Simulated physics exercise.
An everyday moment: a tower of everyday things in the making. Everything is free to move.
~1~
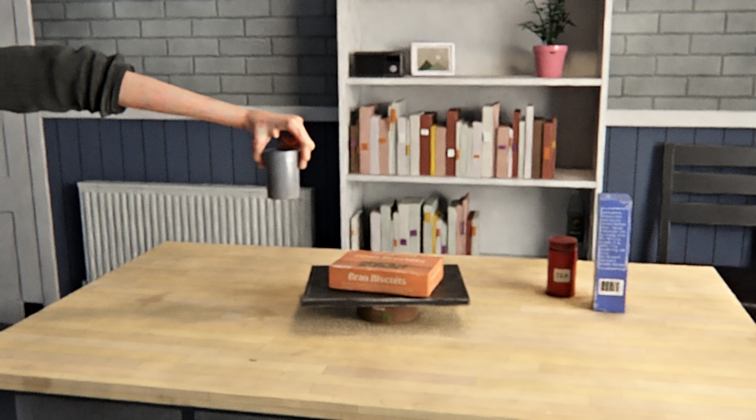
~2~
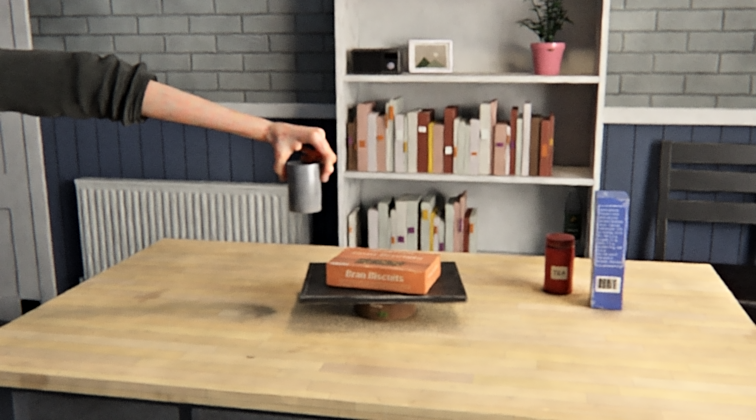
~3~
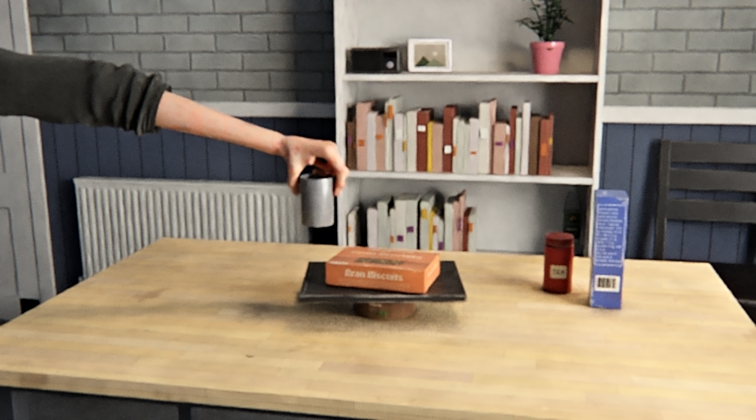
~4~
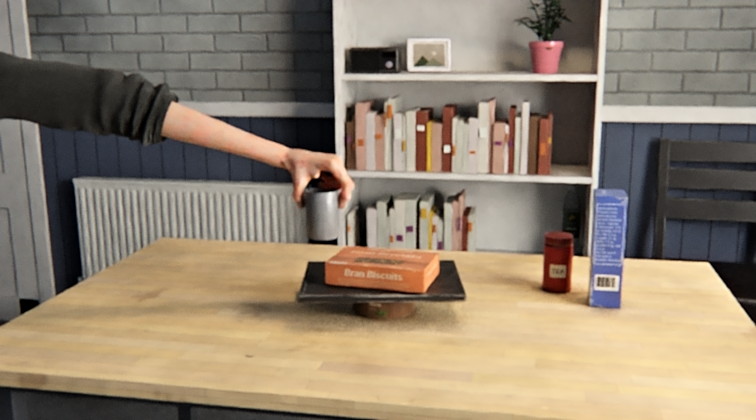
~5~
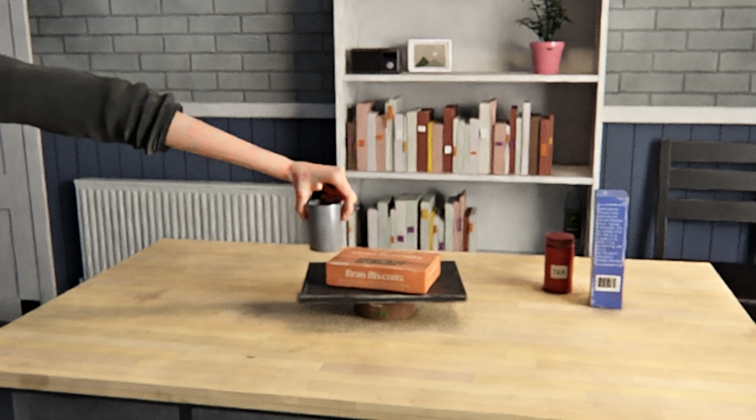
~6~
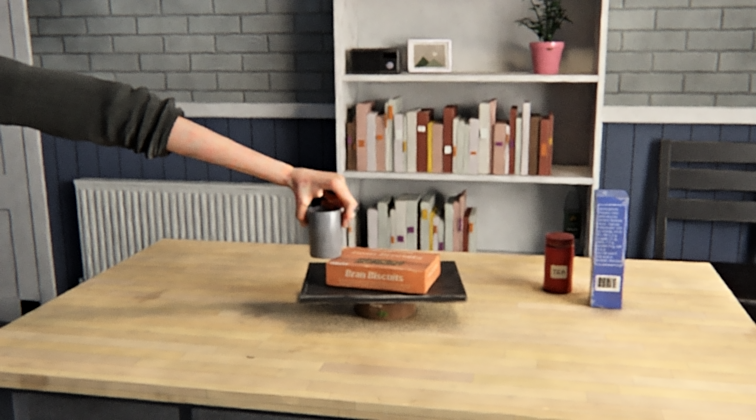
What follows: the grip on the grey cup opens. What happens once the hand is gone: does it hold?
The pile comes apart.
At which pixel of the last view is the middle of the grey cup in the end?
Around (228, 283).
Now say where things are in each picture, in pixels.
The first picture shows coming down; grey cup (282, 173); blue carton (611, 252).
The second picture shows coming down; grey cup (304, 186).
The third picture shows coming down; grey cup (317, 200); orange packet (384, 269).
The fourth picture shows coming down; grey cup (322, 213); red jar (558, 262).
The fifth picture shows coming down; grey cup (325, 226); black tray (383, 281).
The sixth picture shows in place under the hand; grey cup (325, 232); blue carton (608, 249).
Then, 0.30 s past the last view, grey cup now fallen.
Then, 0.40 s past the last view, things are still on the move.
Then, 0.60 s past the last view, as before.
Then, 1.60 s past the last view, nothing new.
Finally, fallen, grey cup; the other 5 still in place. Final places as the last picture's camera would see them, grey cup near (228, 284). The pile gives way.
